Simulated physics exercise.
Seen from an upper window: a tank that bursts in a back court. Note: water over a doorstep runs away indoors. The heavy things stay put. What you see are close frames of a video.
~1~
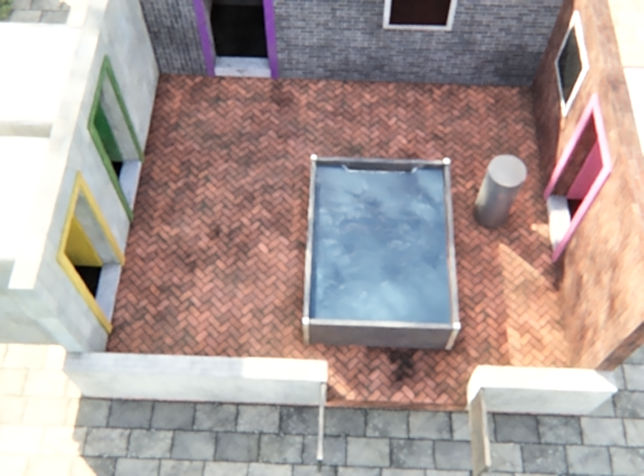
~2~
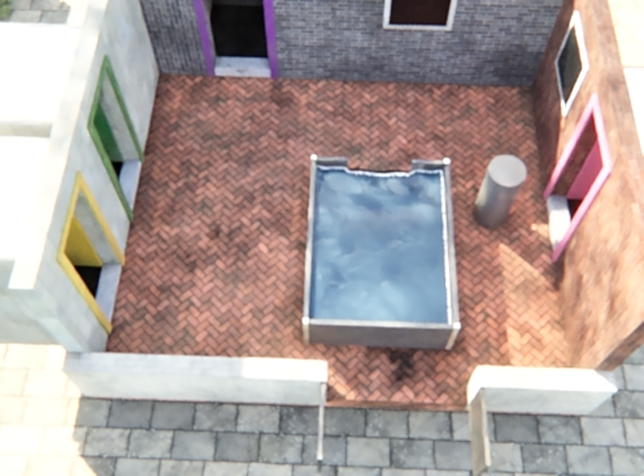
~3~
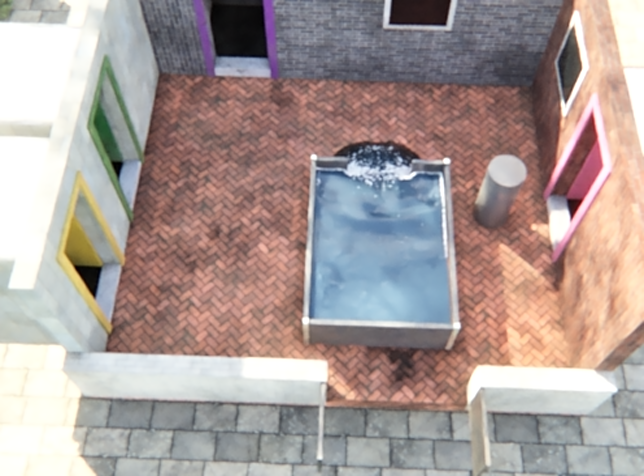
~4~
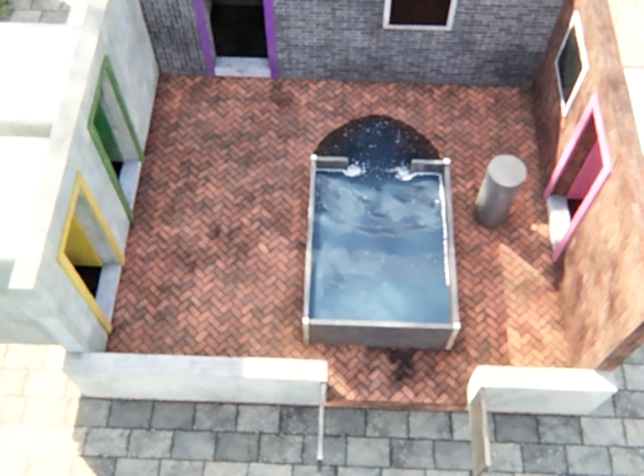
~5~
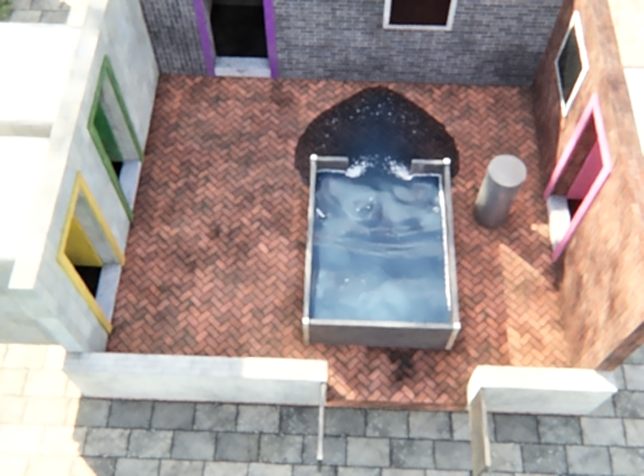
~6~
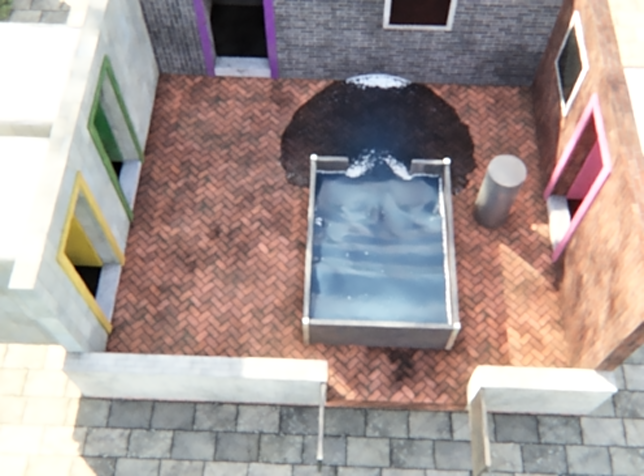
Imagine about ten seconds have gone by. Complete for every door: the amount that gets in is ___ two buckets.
Green door: At most; yellow door: At most; pink door: At most; purple door: At most.
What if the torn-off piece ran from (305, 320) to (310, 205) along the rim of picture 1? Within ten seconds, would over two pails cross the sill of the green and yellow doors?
The green door tops the limit and the yellow door tops the limit.
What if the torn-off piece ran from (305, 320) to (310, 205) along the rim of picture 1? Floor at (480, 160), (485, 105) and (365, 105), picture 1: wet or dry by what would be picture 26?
Point by point: Untouched, untouched and untouched.
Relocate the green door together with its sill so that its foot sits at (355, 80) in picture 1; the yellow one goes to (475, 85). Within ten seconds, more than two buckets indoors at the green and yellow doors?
As I see it, the green door crosses the limit, and the yellow door crosses the limit.
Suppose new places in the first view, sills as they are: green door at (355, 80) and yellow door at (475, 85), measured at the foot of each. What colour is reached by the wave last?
Result: The pink-painted one.
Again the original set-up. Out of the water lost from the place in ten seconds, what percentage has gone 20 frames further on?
Near 0 in a hundred.
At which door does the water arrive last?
That would be the yellow one.
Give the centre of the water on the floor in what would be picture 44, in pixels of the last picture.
Around pixel (363, 216).
A moment on, water covers 25 % of the floor; the green door not reached, the yellow door not reached, the pink door not reached, the purple door wet at the sill, nothing in.
Next, water covers 30 % of the floor; the green door not reached, the yellow door not reached, the pink door not reached, the purple door wet at the sill, nothing in.
Then, water covers 55 % of the floor; the green door wet at the sill, nothing in, the yellow door not reached, the pink door wet at the sill, nothing in, the purple door wet at the sill, nothing in.
Later, water covers 95 % of the floor; the green door wet at the sill, nothing in, the yellow door wet at the sill, nothing in, the pink door wet at the sill, nothing in, the purple door wet at the sill, nothing in.
In the end, water covers 95 % of the floor; the green door wet at the sill, nothing in, the yellow door wet at the sill, nothing in, the pink door wet at the sill, nothing in, the purple door wet at the sill, nothing in.
